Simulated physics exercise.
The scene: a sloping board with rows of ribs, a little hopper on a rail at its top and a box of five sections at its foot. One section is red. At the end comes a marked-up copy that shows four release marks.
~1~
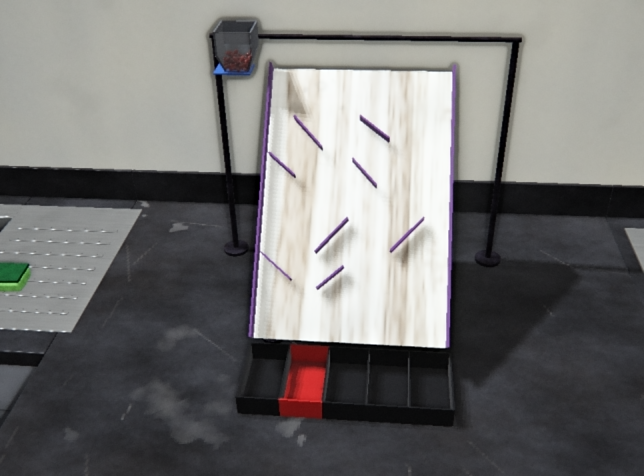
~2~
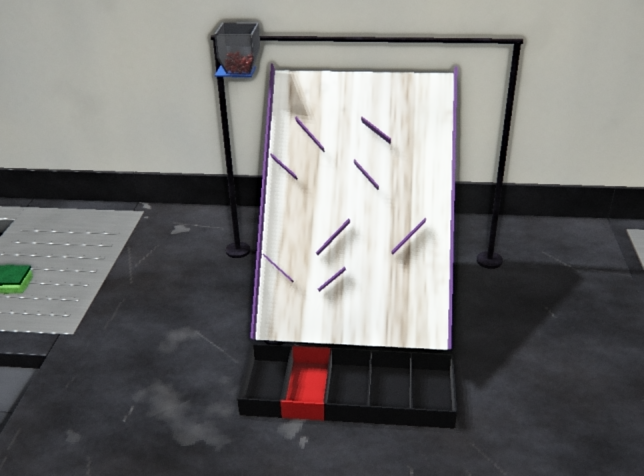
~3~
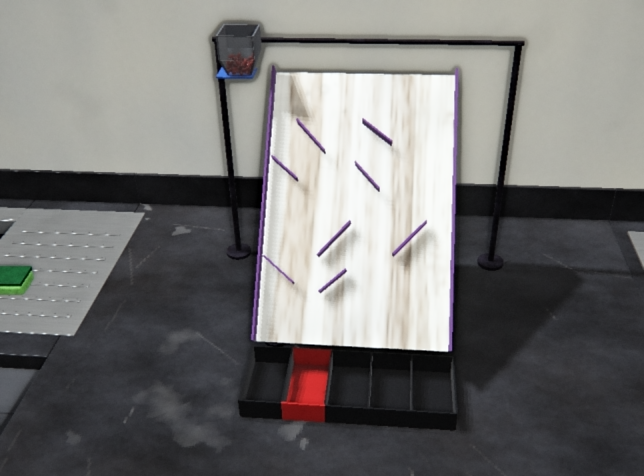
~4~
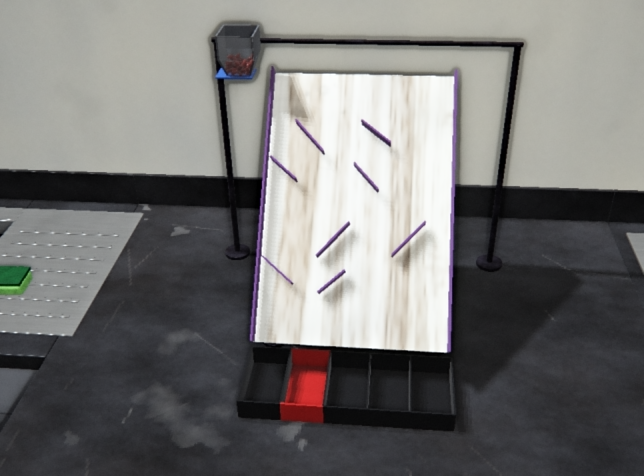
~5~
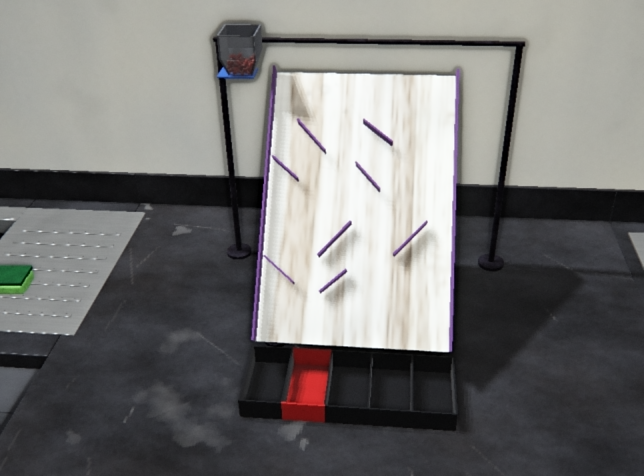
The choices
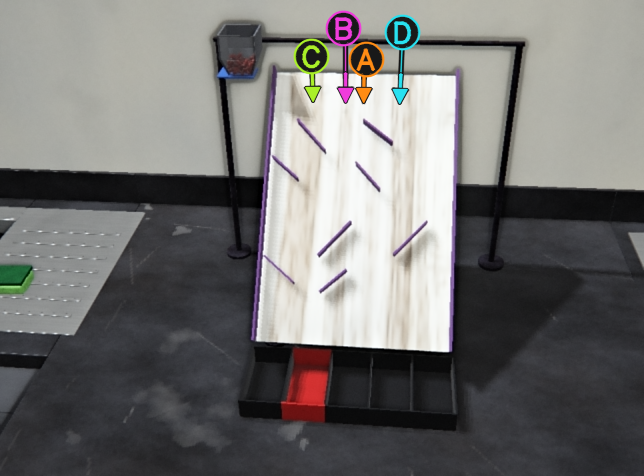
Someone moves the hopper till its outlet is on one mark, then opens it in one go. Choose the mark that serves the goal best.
Mark B.
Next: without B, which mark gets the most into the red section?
A it is.
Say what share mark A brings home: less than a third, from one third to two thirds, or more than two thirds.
Mark A gives from one third to two thirds.
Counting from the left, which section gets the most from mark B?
The second from the left.
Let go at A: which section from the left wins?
The second.
On the marked copy, mark A meets the board at (363, 97); mark B meets the board at (345, 97); mark C meets the board at (312, 96); mark D meets the board at (399, 98).
If A is chosen, about half in the red section, about a third in other sections, a small part held on the board.
If B is chosen, about two thirds in the red section, about a quarter in other sections, a small part held on the board.
If C is chosen, about a third in the red section, about half in other sections, a small part outside the box.
If D is chosen, a small part in the red section, most in other sections, a stray few held on the board.
